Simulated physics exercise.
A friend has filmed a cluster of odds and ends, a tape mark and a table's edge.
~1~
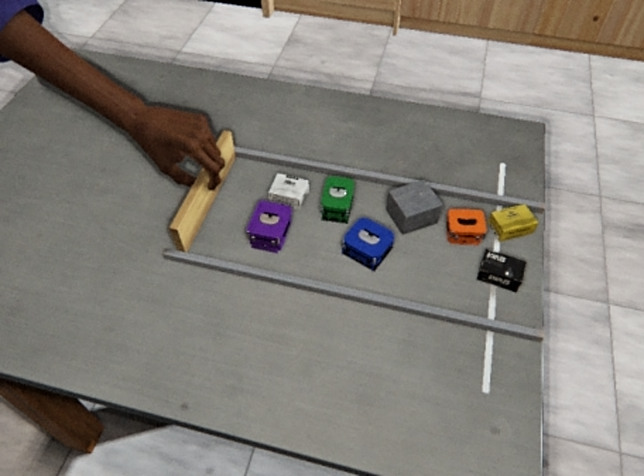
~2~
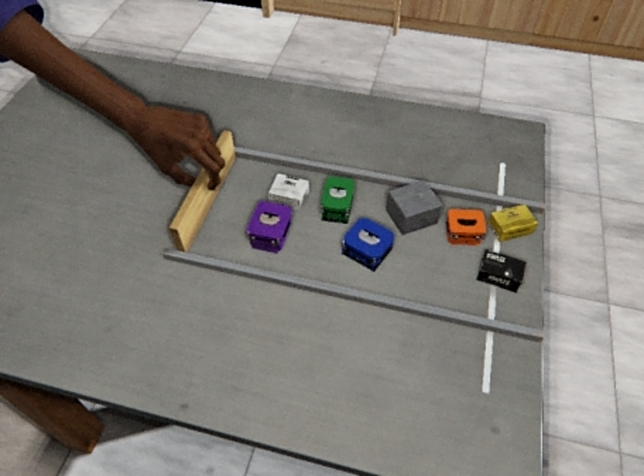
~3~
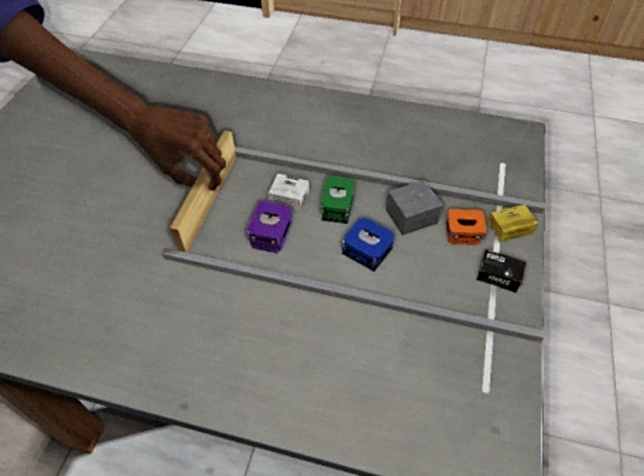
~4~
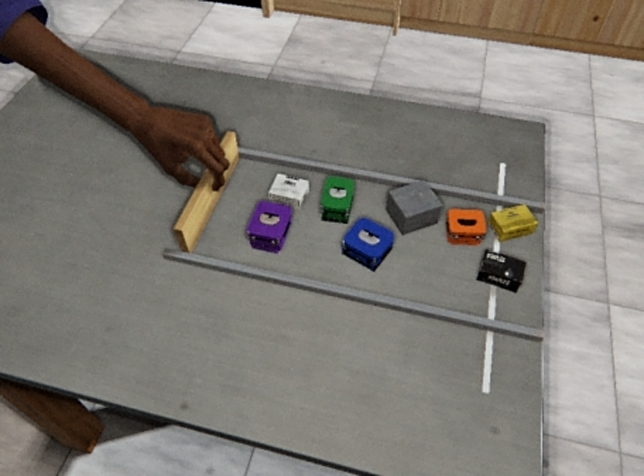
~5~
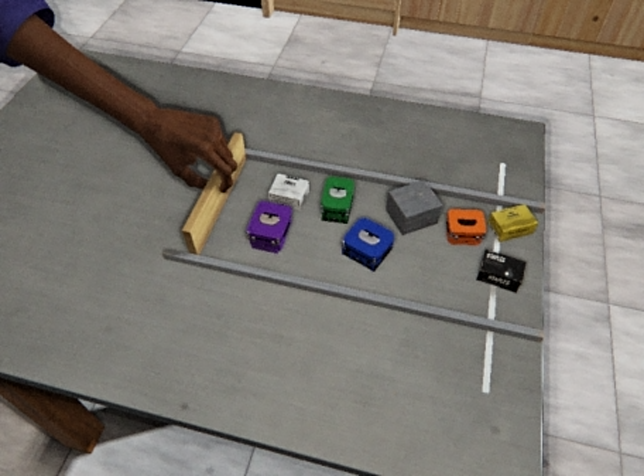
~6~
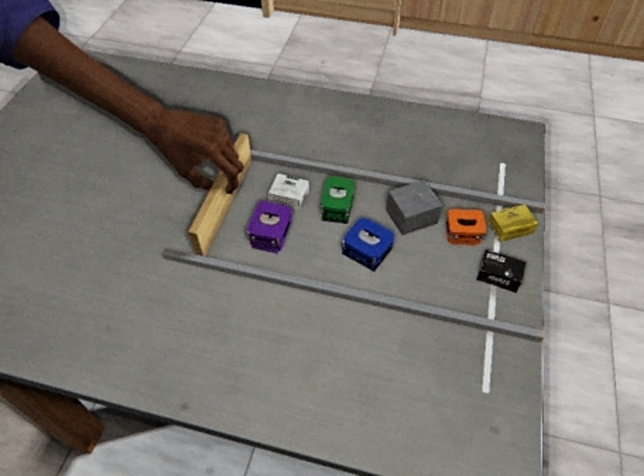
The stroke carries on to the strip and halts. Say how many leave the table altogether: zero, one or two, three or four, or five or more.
The number that fall off is five or more.
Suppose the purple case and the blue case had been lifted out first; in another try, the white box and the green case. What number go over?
First 4, then 4.
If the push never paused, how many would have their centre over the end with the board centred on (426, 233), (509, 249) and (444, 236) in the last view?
Place by place, 2, 6 and 3.
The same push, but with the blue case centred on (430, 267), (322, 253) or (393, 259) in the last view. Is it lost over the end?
Place by place, it comes down; comes down; falls.
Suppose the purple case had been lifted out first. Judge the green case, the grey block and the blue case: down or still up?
The green case goes over; the grey block tumbles off; the blue case stays on.
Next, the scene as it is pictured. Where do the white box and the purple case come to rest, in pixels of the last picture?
Near (517, 226) and (515, 277).
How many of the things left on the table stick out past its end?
It comes to 0.
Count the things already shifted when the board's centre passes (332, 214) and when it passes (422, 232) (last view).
At the one place 7, at the other 8.
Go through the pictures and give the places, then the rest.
Yellow box (512, 223); black box (501, 271); orange case (465, 228); board (206, 189); tape (496, 260), in the first picture.
Black box (501, 271); white box (289, 192), in the second picture.
Orange case (465, 228); blue case (368, 244), in the third picture.
Yellow box (512, 223); board (210, 190), in the fourth picture.
Black box (501, 271); green case (338, 200), in the fifth picture.
Yellow box (512, 223); black box (501, 271); orange case (465, 228); board (223, 193); tape (496, 260), in the sixth picture.
Soon after, none off yet; yellow box at rest near (512, 223); black box at rest near (501, 271); orange case moving near (474, 230).
At rest, the number that fall off is five or more; fallen, green case, blue case, grey block, orange case, black box and yellow box.
